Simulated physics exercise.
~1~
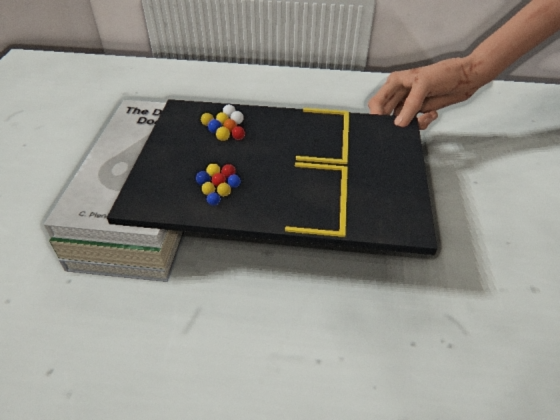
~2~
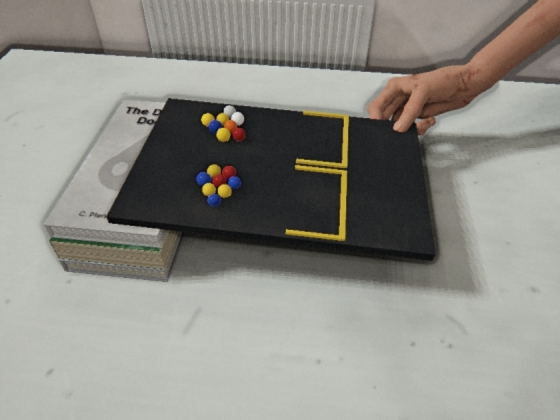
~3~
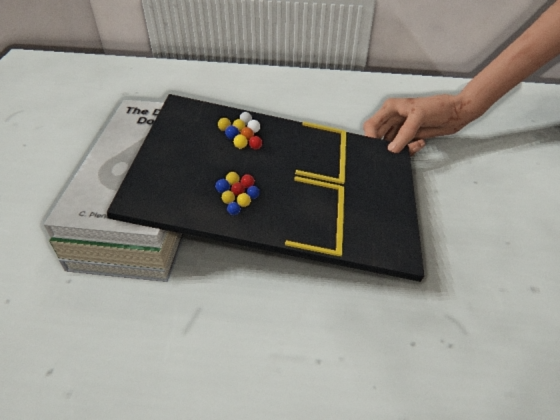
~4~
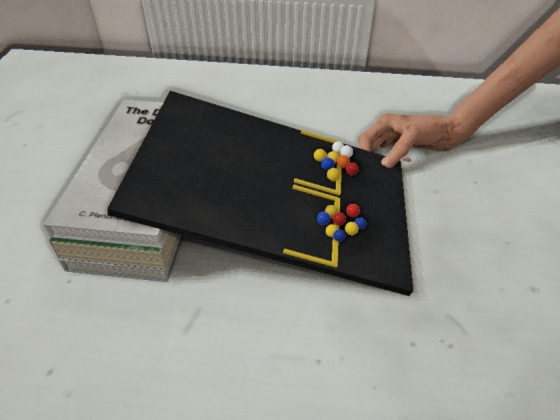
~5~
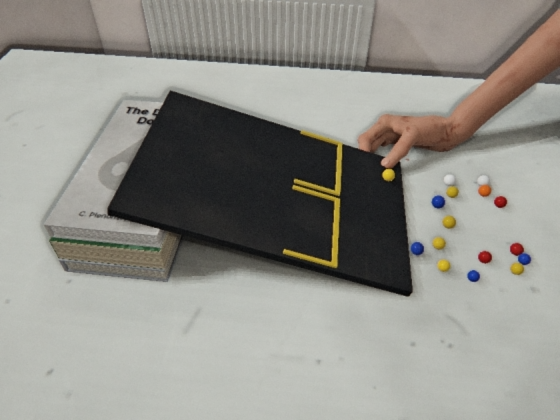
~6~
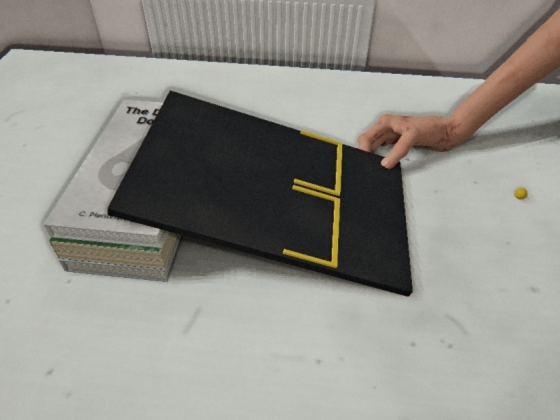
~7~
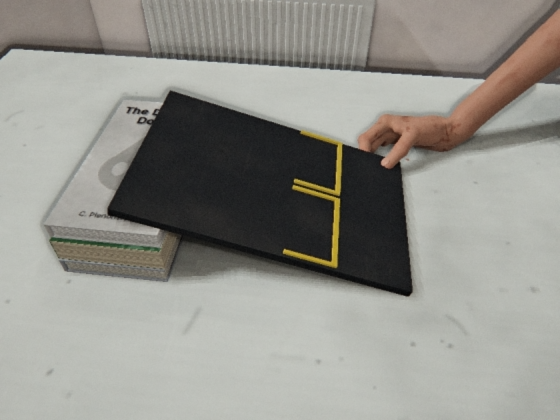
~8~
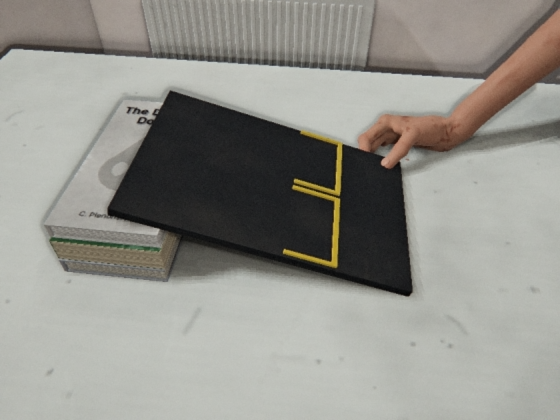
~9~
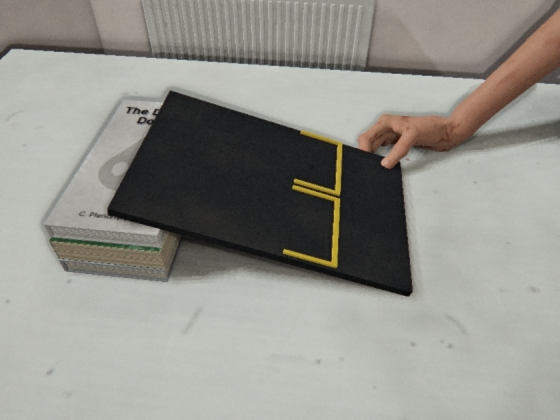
To begin with, a hand at the right holds up the free end of a black board whose left end rests on a stack of books, with two clusters of small colourful balls facing two yellow barriers. The hand gradually lowers that end, and the clusters start to shift to the right. As the slope steepens, both groups reach the barriers and ride up onto them. They then spill over and scatter across the pale tabletop, one yellow ball trailing near the fingers. Soon only a single yellow ball remains in sight, then none, leaving the tilted board empty under the still hand.
